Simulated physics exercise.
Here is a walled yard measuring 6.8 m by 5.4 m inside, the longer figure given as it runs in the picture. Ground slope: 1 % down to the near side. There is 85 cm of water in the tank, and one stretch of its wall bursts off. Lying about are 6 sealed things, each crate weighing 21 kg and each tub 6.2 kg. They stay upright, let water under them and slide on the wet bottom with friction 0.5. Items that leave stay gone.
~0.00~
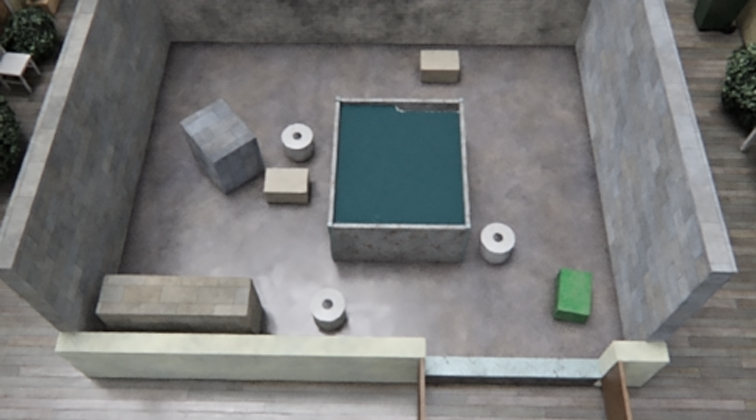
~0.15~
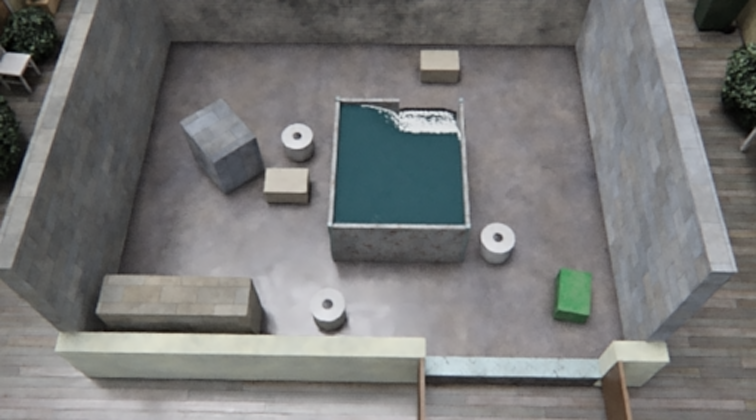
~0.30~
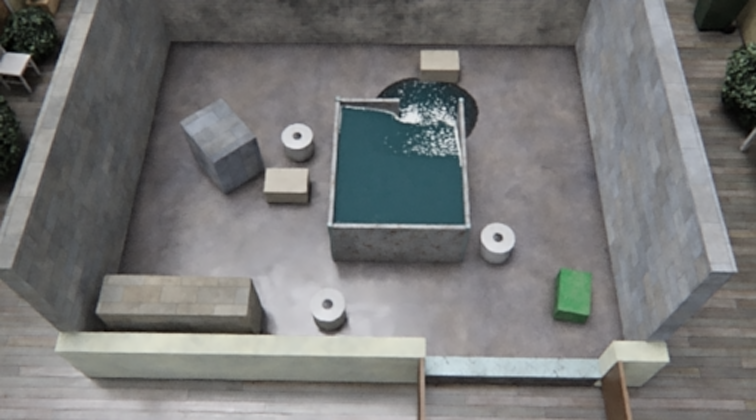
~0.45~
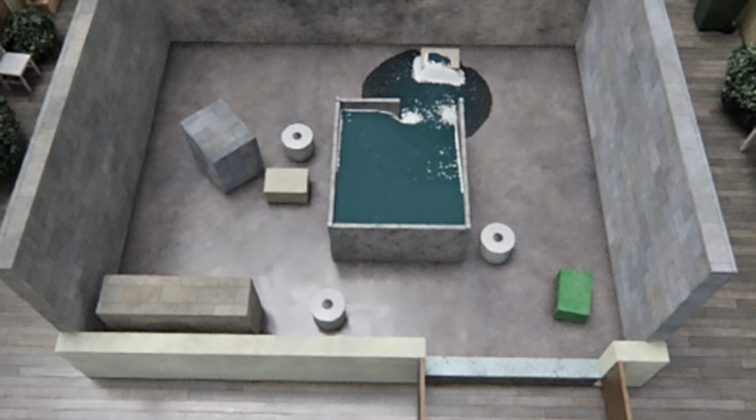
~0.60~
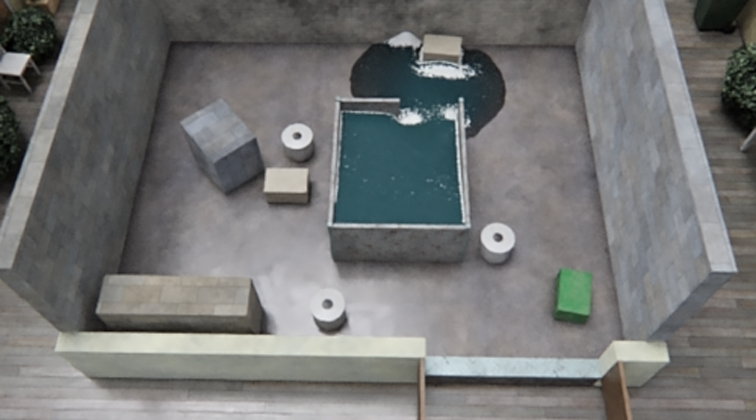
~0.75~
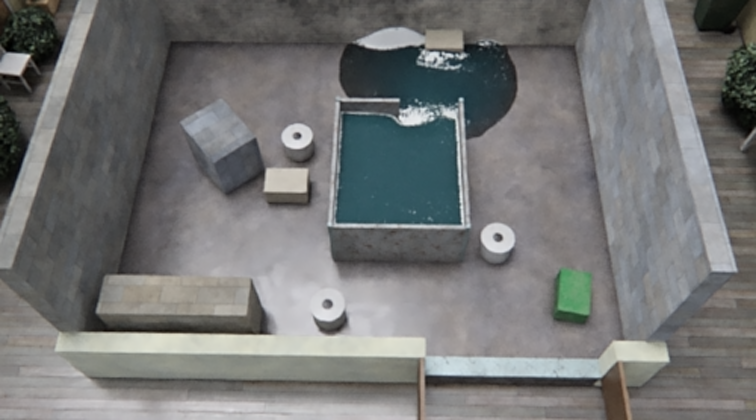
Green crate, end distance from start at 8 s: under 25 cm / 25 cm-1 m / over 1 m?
Odds are it gets pushed way off.
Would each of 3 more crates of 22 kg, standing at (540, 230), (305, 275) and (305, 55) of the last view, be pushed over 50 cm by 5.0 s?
Beyond it, within it, beyond it.
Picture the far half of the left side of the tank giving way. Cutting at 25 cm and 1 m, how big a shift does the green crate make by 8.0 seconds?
The green crate drifts a bit.
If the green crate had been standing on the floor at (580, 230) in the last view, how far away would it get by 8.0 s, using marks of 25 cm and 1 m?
Outcome: It is taken a long way.
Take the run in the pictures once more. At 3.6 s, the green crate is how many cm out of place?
Roughly 30 centimetres by that point.
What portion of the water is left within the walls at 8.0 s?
82 % or so.
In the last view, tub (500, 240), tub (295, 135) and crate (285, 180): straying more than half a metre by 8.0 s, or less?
The first topped the threshold, the second never reached the threshold, and the third never reached the threshold.
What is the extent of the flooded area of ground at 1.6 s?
Wet area: Approx. 11.5 m2.
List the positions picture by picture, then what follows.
In the first frame, the green crate at (575, 291), on the bottom; 3.4 m2 under water; 0 of 6 have shifted.
In the second frame, the green crate at (575, 291) rests on the ground; 4.0 m2 under water; 0 of 6 have shifted.
In the third frame, the green crate at (575, 291) rests on the ground; 5.0 m2 under water; 0 of 6 have shifted.
In the fourth frame, the green crate at (575, 291), on the bottom; water covers 6.1 m2; 0 of 6 have shifted.
In the fifth frame, the green crate at (575, 291) rests on the ground; water covers 7.3 m2; 1 of 6 have shifted.
In the sixth frame, the green crate at (575, 291) rests on the ground; 8.0 m2 under water; 1 of 6 have shifted.
After 1.6 s the green crate is near (575, 291), 0.0 m from its start, aground; 0 of 6 are out; 1 afloat.
After 3.6 s the green crate is near (575, 311), 0.3 m from its start, aground; 0 of 6 are out; 1 afloat.
After 5.6 s the green crate has gone out; 1 of 6 are out; 1 afloat.
After 8.0 s the green crate has gone out; 1 of 6 are out; 2 afloat.
